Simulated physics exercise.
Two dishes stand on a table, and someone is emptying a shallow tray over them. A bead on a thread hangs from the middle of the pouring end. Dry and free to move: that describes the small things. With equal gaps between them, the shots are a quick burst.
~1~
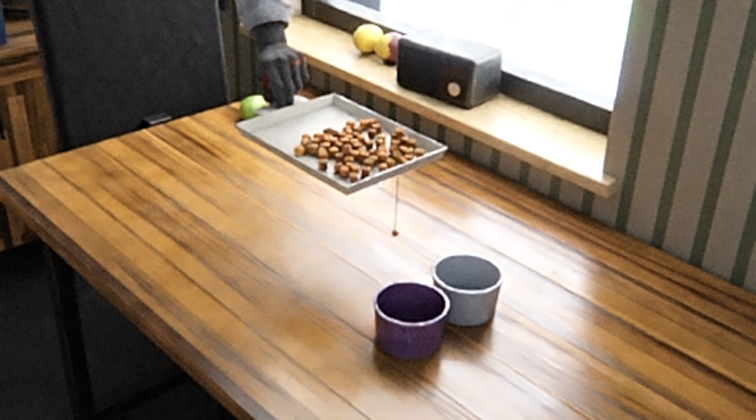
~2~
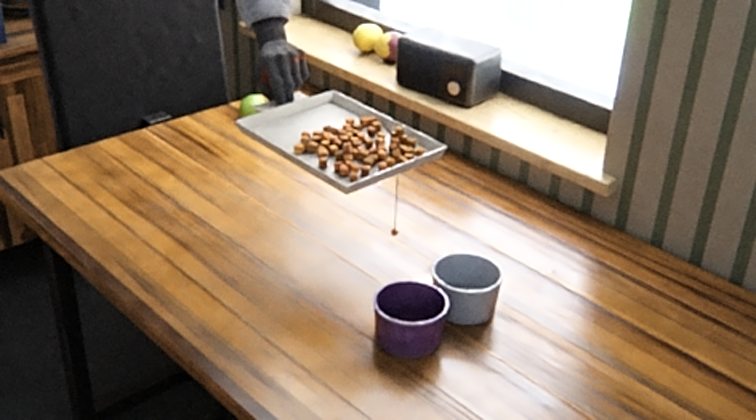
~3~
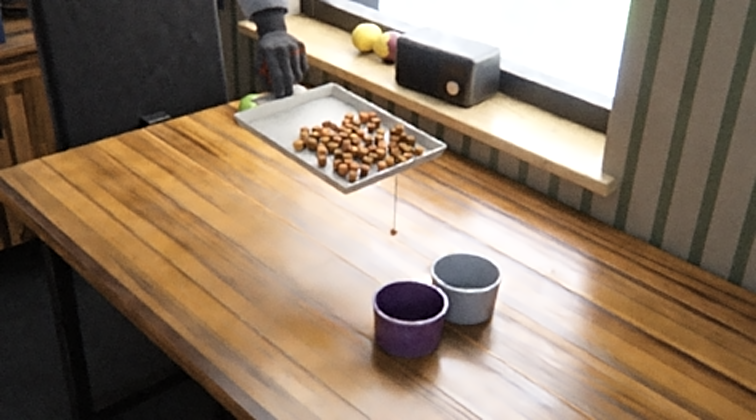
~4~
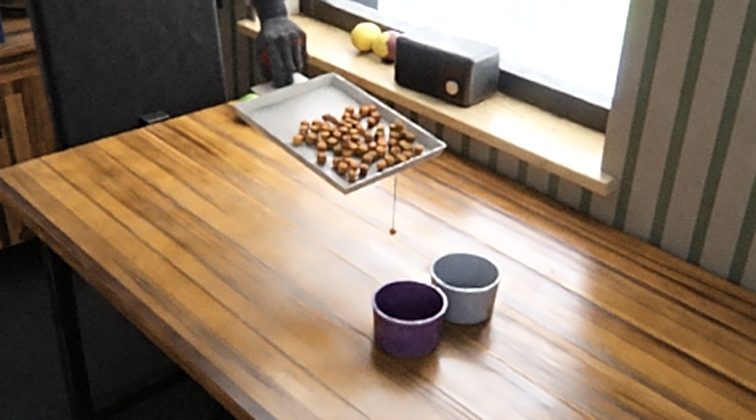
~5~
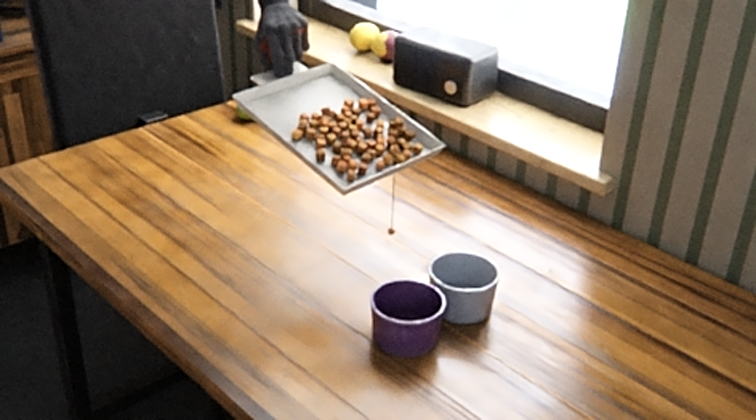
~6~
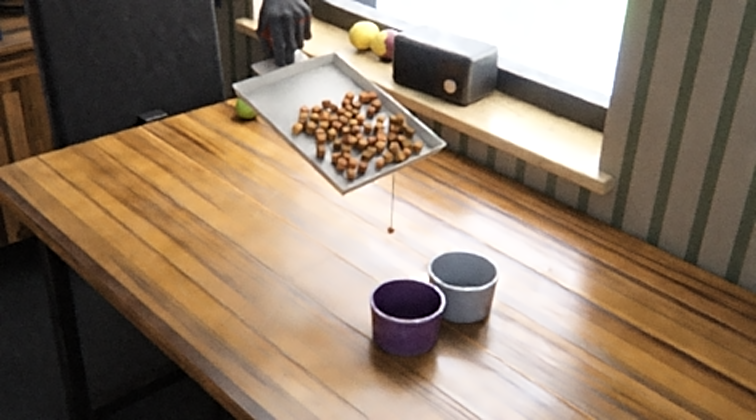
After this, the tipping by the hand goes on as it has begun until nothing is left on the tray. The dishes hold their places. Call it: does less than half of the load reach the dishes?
Yes.
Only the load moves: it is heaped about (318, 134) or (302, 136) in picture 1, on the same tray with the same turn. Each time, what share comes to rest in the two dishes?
You'd get near 10 percent first and near 10 percent after that.
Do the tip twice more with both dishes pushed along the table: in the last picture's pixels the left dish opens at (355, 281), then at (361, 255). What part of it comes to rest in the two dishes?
In order: 70 percent and 20 percent.
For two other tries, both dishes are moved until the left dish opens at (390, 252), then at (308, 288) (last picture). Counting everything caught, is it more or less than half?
Try 1: A lesser share; try 2: A lesser share.
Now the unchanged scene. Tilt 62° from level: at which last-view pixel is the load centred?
About (383, 149).
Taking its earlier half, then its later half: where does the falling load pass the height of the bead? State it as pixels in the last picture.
The leading part at (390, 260), the rest of it at (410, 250).
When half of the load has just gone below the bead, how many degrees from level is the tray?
That happens at close to 110 degrees.
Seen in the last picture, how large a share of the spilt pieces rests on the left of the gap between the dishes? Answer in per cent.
It works out at some 90 percent.
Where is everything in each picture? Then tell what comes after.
In the first picture, corners of the pouring end at (347, 184) and (442, 147), level; middle of the load at (357, 148), brown sugar cubes; left dish at (436, 334); right dish at (492, 302); bead on its thread at (395, 233).
In the second picture, corners of the pouring end at (347, 183) and (442, 146), level; middle of the load at (357, 146).
In the third picture, corners of the pouring end at (346, 184) and (441, 146), tipped barely, lowest at the left corner; middle of the load at (356, 144).
In the fourth picture, corners of the pouring end at (346, 185) and (441, 145), tipped a little, lowest at the left corner; middle of the load at (356, 140).
In the fifth picture, corners of the pouring end at (345, 186) and (440, 144), tipped a little, lowest at the left corner; middle of the load at (355, 136).
In the sixth picture, corners of the pouring end at (345, 186) and (440, 143), tipped clearly, lowest at the left corner; middle of the load at (356, 132); left dish at (432, 331); right dish at (488, 299).
Soon, tray tipped steeply; nearly all on the tray; a stray few in the air.
A while on, tray tipped past a quarter turn; nearly all on the tray; a stray few in the left dish; a small part outside both; a stray few in the air.
Towards the end, tray tipped past a quarter turn; a small part in the left dish; a small part in the right dish; most outside both.
Finally, tray tipped past a quarter turn; a small part in the left dish; a small part in the right dish; most outside both.
